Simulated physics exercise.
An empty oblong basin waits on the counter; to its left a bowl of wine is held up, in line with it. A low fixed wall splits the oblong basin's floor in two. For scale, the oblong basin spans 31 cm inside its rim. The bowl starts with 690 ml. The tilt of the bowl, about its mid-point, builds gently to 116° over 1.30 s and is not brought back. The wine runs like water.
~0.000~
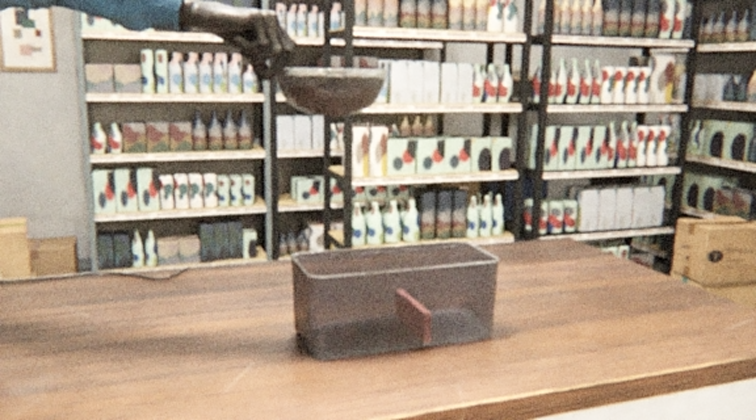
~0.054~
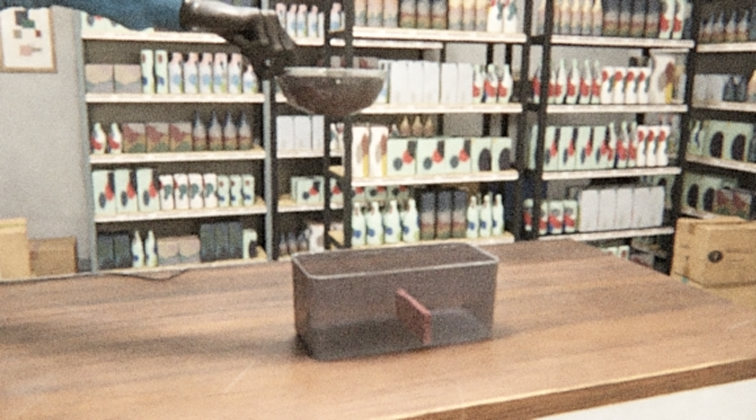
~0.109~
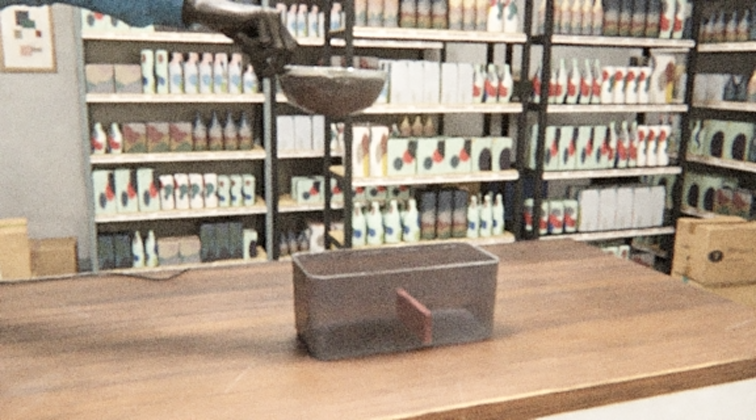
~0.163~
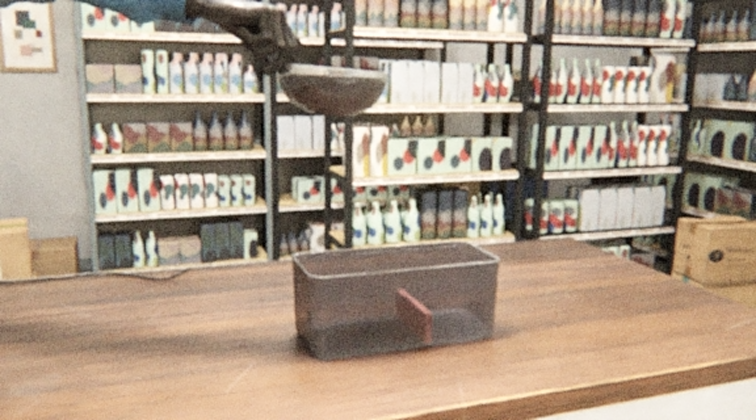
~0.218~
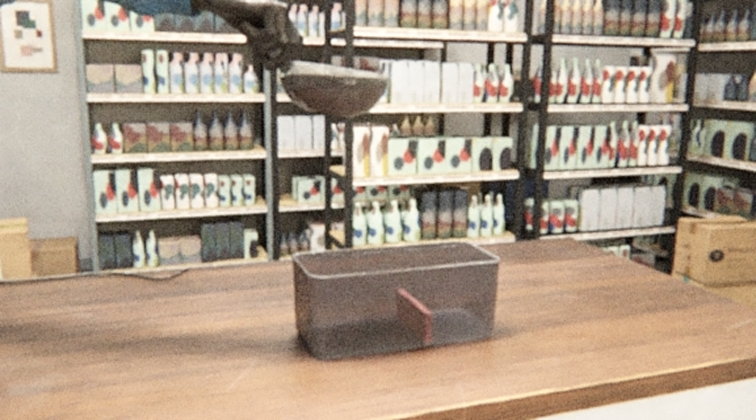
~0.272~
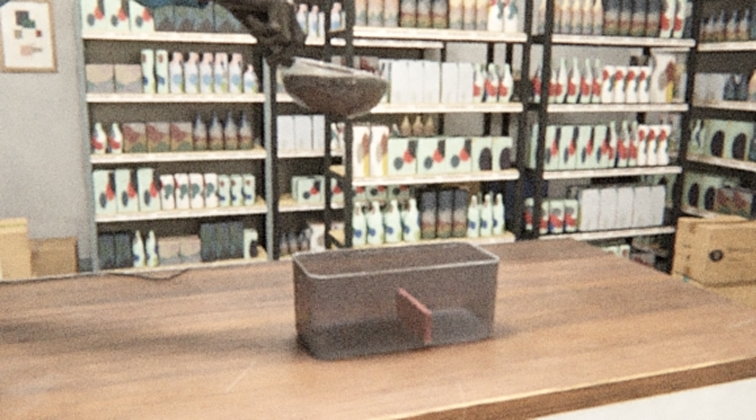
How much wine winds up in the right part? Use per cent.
The far part has some 73 per cent.
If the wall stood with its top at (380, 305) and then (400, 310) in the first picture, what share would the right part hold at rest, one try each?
First 90, then 75 per cent.
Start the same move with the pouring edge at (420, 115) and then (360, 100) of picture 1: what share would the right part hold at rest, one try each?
First 75, then 45 per cent.
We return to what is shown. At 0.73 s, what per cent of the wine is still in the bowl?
About 26 per cent.
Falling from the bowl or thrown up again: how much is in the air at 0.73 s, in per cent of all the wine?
Near 52 in a hundred.
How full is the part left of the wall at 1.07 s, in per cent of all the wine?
Near 20 in a hundred.
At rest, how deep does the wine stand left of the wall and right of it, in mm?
Some 8 mm on the left and 36 mm on the right.
Then, 0.73 s in, the tilt is 69° and 26 per cent is still to pour, 2 is left of the wall and 20 right of it.
Then, 1.07 s in, the tilt is 107° and 0 per cent is still to pour, 20 is left of the wall and 73 right of it.
Then, 1.42 s in, the tilt is 116° and 0 per cent is still to pour, 25 is left of the wall and 73 right of it.
Then, 1.80 s in, the tilt is 116° and 0 per cent is still to pour, 25 is left of the wall and 73 right of it.
Finally, 25 per cent lies left of the wall, 73 right of it and 2 outside.
